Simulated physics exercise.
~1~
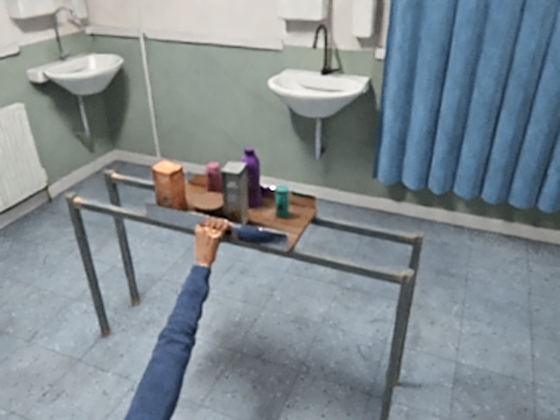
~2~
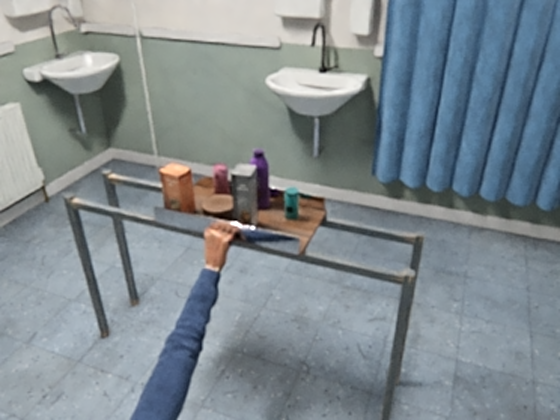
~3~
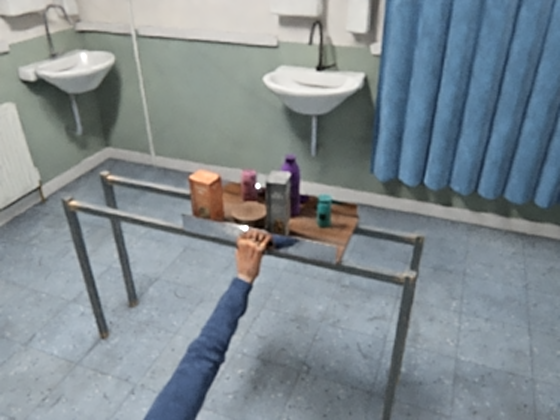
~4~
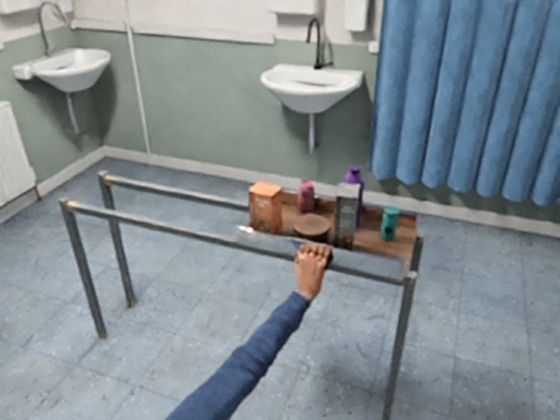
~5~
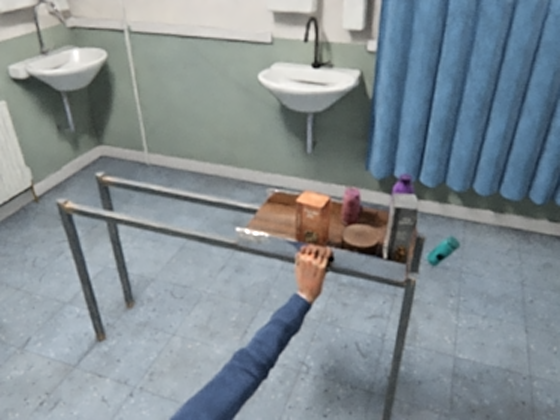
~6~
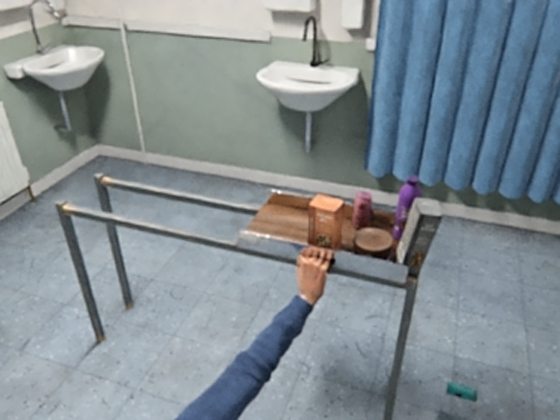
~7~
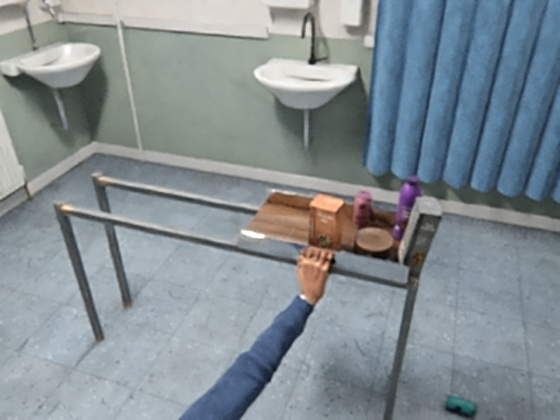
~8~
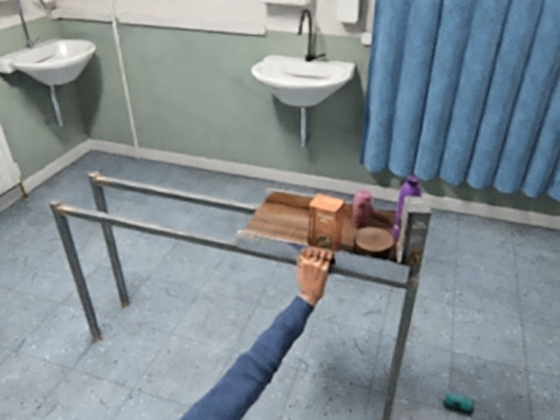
A hand in a blue sleeve slides a wooden tray of cartons and bottles rightward along a metal rack until it stops at the end, where the items shift right and a turquoise shaker drops off, ending on its side on the floor while the others stay aboard.
